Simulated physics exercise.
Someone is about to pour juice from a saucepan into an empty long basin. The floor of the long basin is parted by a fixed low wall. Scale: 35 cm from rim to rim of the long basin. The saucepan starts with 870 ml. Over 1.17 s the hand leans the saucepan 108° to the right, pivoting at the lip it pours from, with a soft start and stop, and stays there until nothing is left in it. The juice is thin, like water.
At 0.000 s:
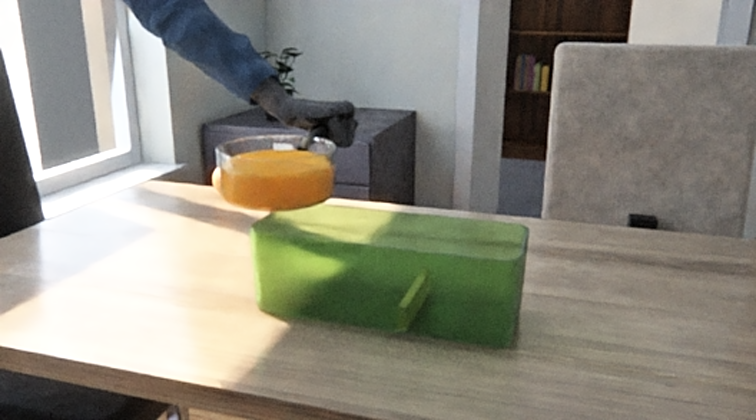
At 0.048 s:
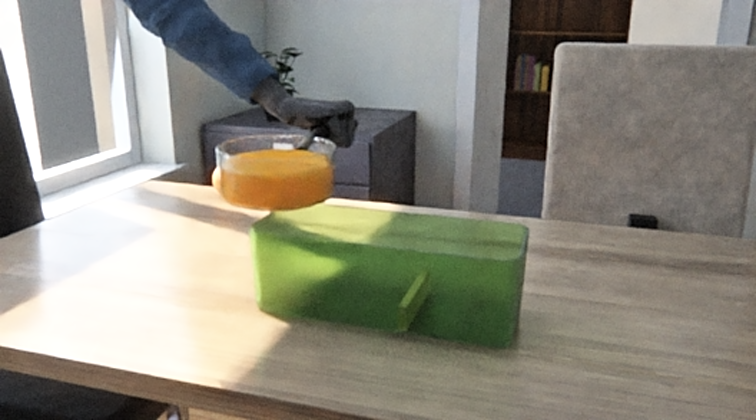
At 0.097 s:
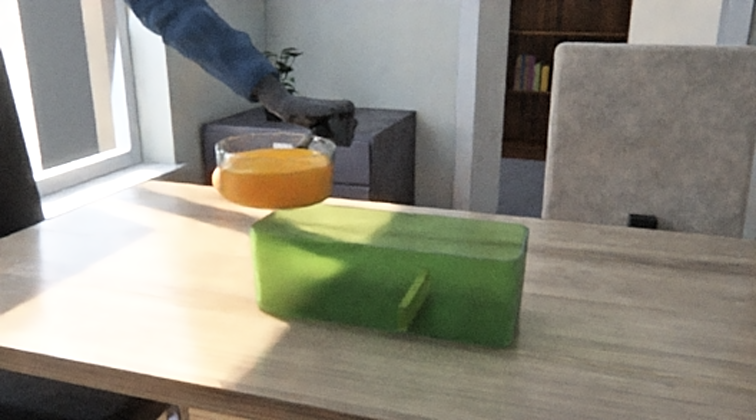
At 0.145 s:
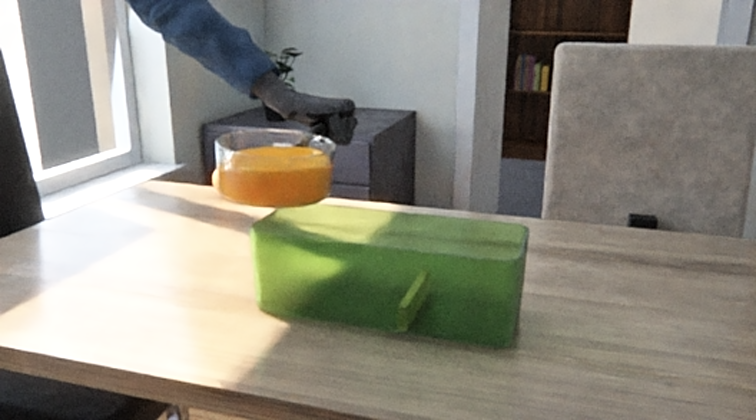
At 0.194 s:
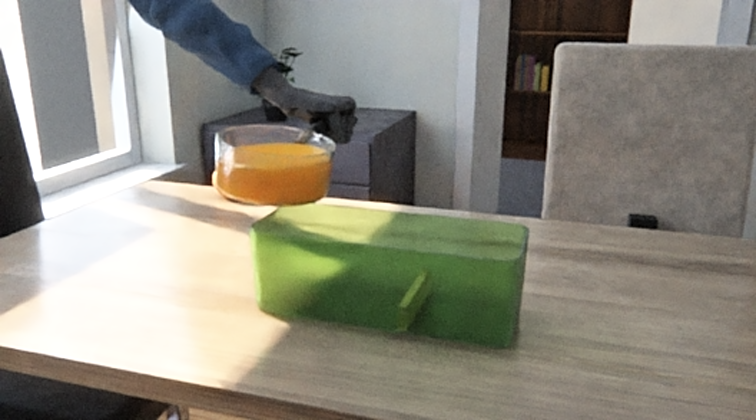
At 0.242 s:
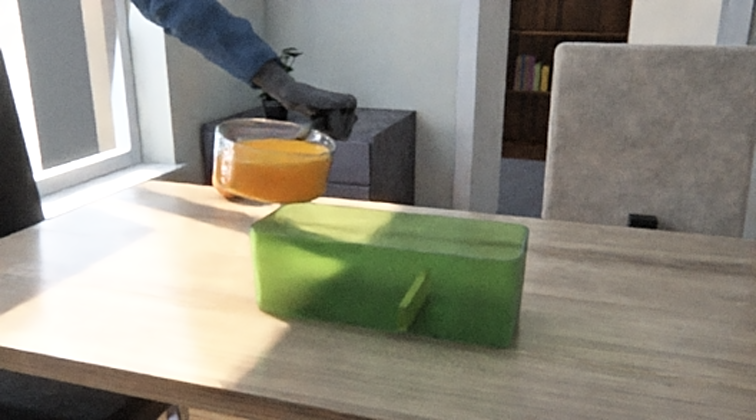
A gloved hand at the end of a blue sleeve holds a clear glass saucepan of orange juice and slowly leans it slightly to the right, the juice shifting inside while the camera stays still. Below it, a translucent green long basin with a small slanted piece on its front sits on a pale wooden table. The sunlit room, seen from slightly above, has a window at left and a beige chair at right.
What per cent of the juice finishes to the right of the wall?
Roughly 34 per cent is past the wall.
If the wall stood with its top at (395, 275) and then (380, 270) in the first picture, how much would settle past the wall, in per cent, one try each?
In turn about 70 and 90 per cent.
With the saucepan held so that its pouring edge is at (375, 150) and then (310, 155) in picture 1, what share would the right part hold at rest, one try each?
First 70, then 15 per cent.
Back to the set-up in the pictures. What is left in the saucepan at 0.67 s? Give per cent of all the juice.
About 60 per cent.
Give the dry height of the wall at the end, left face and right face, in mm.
Some 14 mm on the left and 16 mm on the right.
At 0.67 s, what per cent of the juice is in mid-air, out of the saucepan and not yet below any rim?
Some 34 per cent.
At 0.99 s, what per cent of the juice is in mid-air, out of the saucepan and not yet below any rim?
About 12 per cent.
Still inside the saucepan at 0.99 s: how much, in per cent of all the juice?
Some 8 per cent.
By 0.67 s the tilt is 66° and 59 per cent is still to pour, 8 is left of the wall and 0 right of it.
By 0.99 s the tilt is 101° and 8 per cent is still to pour, 43 is left of the wall and 36 right of it.
By 1.31 s the tilt is 108° and 0 per cent is still to pour, 66 is left of the wall and 32 right of it.
By 1.67 s the tilt is 108° and 0 per cent is still to pour, 64 is left of the wall and 34 right of it.
At rest 64 per cent lies left of the wall, 34 right of it and 1 outside.
